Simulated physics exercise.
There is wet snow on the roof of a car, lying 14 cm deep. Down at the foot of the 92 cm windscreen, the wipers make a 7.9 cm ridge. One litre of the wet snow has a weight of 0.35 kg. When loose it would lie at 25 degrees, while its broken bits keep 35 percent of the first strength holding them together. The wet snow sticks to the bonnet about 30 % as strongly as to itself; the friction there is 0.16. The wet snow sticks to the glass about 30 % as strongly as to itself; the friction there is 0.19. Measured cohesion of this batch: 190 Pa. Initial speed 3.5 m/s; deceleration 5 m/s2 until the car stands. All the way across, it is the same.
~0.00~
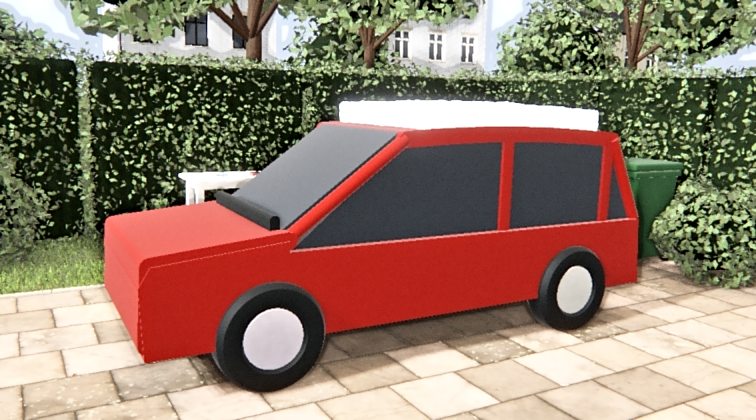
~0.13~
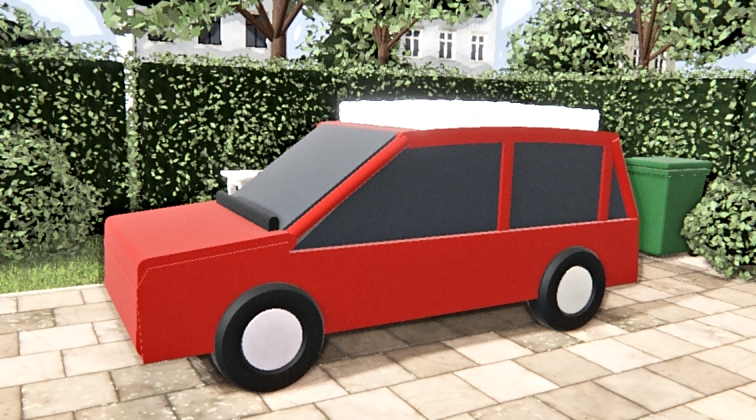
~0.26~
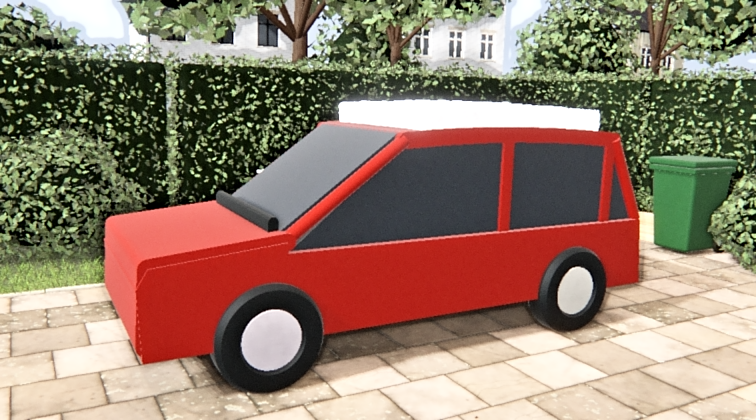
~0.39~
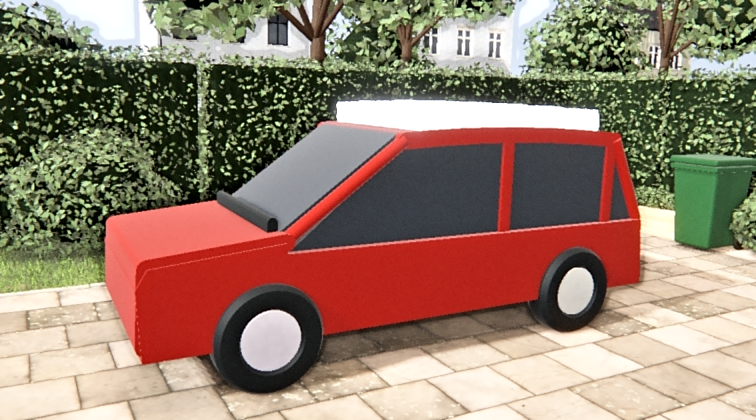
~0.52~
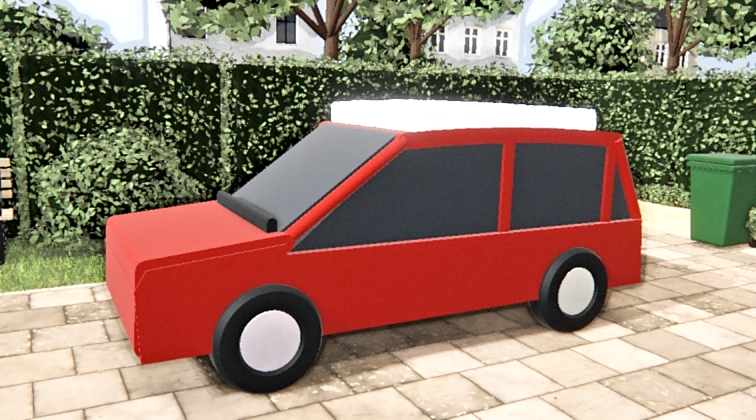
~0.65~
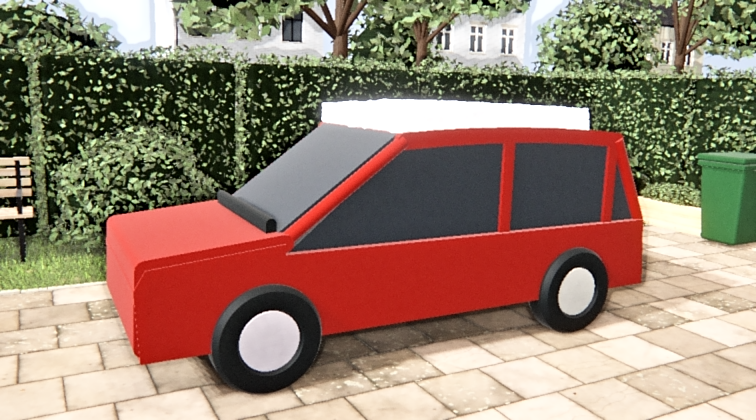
A slab of white snow on the roof of a red car slides slowly forward in one piece toward the windscreen on the left, while the hedge, trees and green bin behind the car shift rightward across the view.
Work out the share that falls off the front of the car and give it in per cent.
Close to 2 out of 100.
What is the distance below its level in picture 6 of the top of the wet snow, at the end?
0 cm.
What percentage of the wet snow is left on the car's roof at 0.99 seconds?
Some 80 in a hundred.
After 0.99 s, 80 % of the snow is on the roof, 20 % on the glass, none on the bonnet and none has gone off the nose.
After 1.39 s, 75 % of the snow is on the roof, 18 % on the glass, 7 % on the bonnet and none has gone off the nose.
After 1.80 s, 74 % of the snow is on the roof, 14 % on the glass, 11 % on the bonnet and 1 % has gone off the nose.
After 2.20 s, 74 % of the snow is on the roof, 14 % on the glass, 10 % on the bonnet and 2 % has gone off the nose.
After 3.30 s, 74 % of the snow is on the roof, 14 % on the glass, 10 % on the bonnet and 2 % has gone off the nose.
